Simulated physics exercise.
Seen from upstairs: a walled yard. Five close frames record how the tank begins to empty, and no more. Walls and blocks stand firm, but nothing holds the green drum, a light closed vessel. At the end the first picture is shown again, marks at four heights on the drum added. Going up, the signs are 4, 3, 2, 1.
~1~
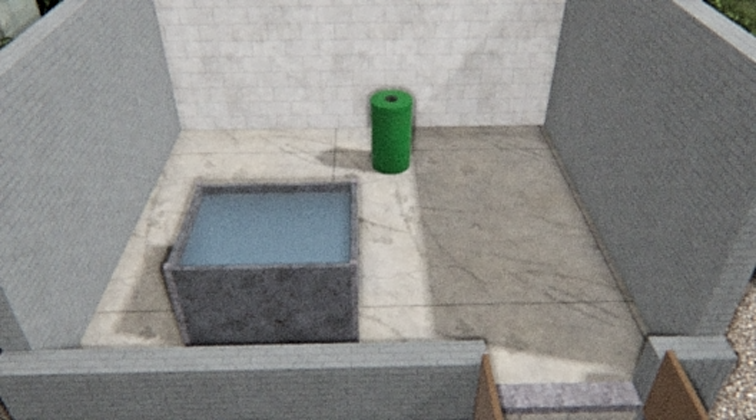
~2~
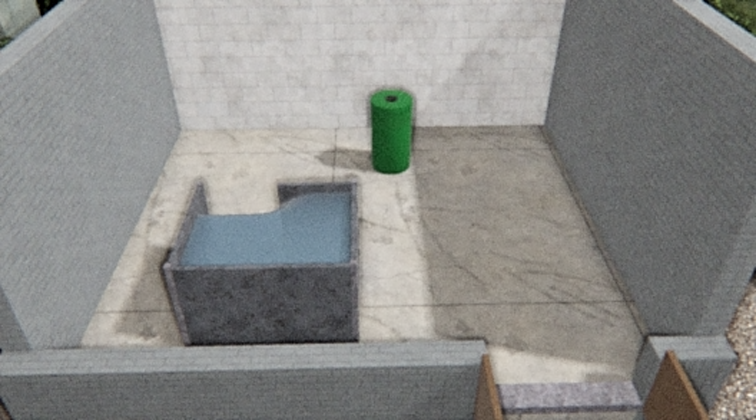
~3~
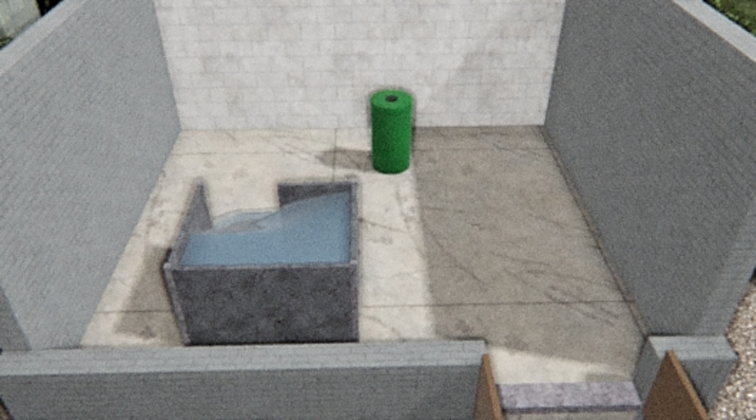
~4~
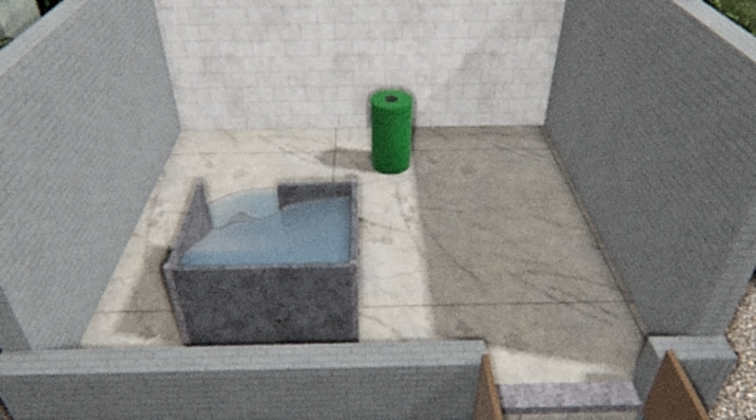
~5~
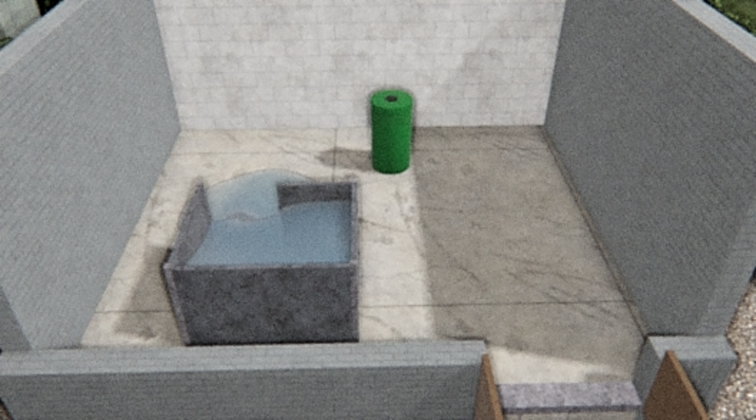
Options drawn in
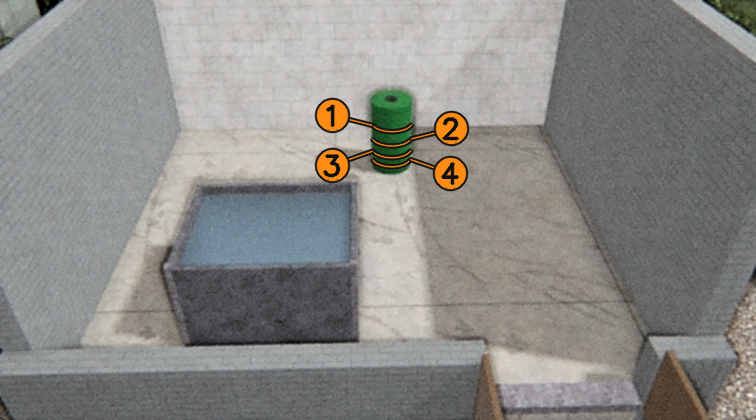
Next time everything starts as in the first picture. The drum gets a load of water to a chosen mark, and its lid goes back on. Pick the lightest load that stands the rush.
I would pick mark 3.
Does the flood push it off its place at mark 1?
No, that is safe.
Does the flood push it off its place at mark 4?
Yes, that goes wrong.
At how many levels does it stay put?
Three of the four.
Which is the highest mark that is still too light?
The answer is 4.
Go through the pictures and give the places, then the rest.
Lid of the green drum at (392, 99); tank full, its middle at (271, 228); open gate at (565, 343).
Water covers 2 % of the ground, mostly out of sight from here.
Water covers 4 % of the ground, mostly out of sight from here.
Water covers 7 % of the ground, mostly out of sight from here.
Lid of the green drum at (392, 99); water covers 10 % of the ground and is seen nearest the drum at (283, 172).
On the marked copy, 1 at (392, 131); 2 at (392, 146); 3 at (392, 157); 4 at (392, 166); from the bottom up 4, 3, 2, 1.
Choosing 1, it does not move.
Choosing 2, it does not move.
Choosing 3, it does not move.
Choosing 4, it is pushed about half its own width away.
